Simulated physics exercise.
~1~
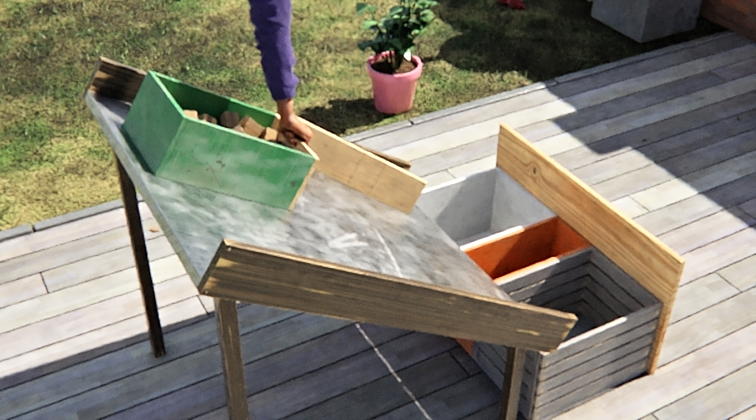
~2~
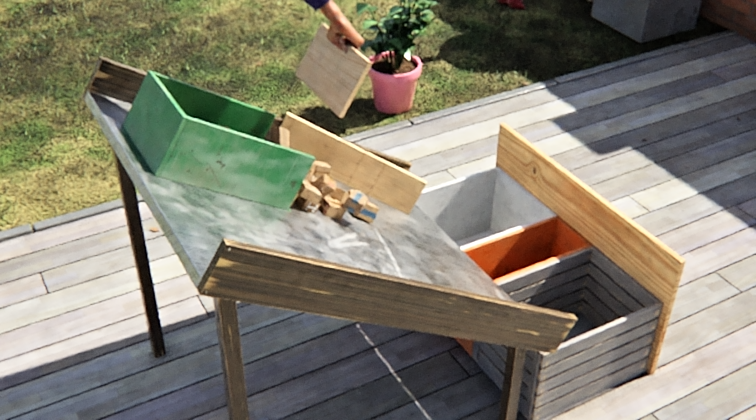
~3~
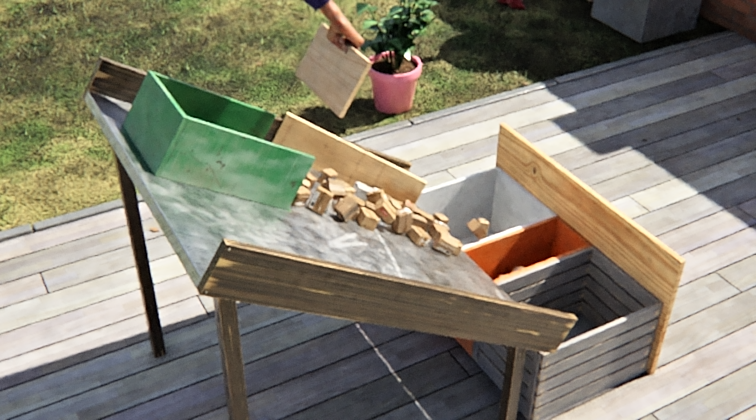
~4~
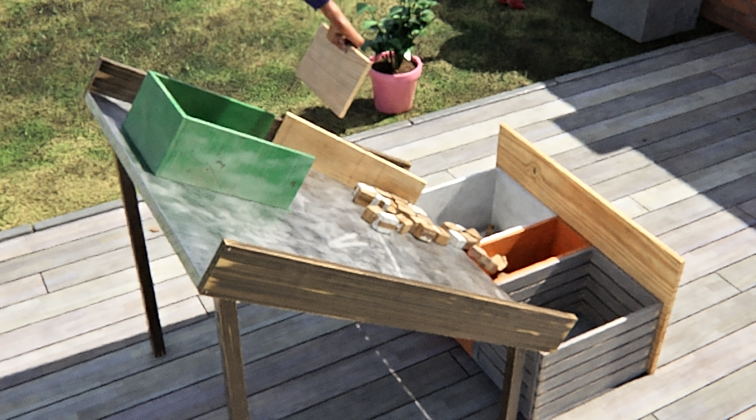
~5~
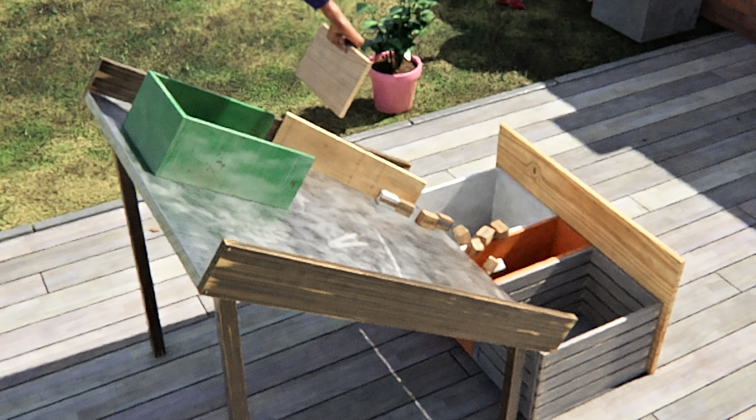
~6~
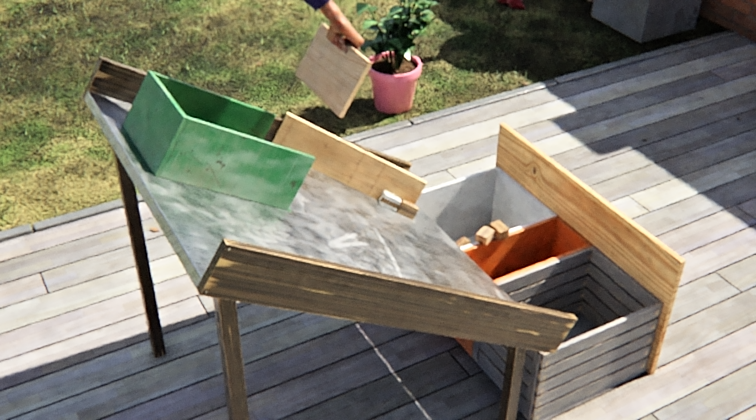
A sloping table with a grey, scuffed top stands on a sunlit wooden deck, seen from above, with a green pen at its upper left and a white tote, an orange bin and a grey slatted tub below on the right. Behind are grass and a pink potted plant. A hand lifts a wooden gate away from the pen and holds it near the plant. Small wooden blocks spill out, spread down the slope past an angled board, and drop into the white tote and orange bin. Finally the pen is empty, a couple of blocks rest against the board, a few show at the orange bin's edge, and the grey tub appears empty.
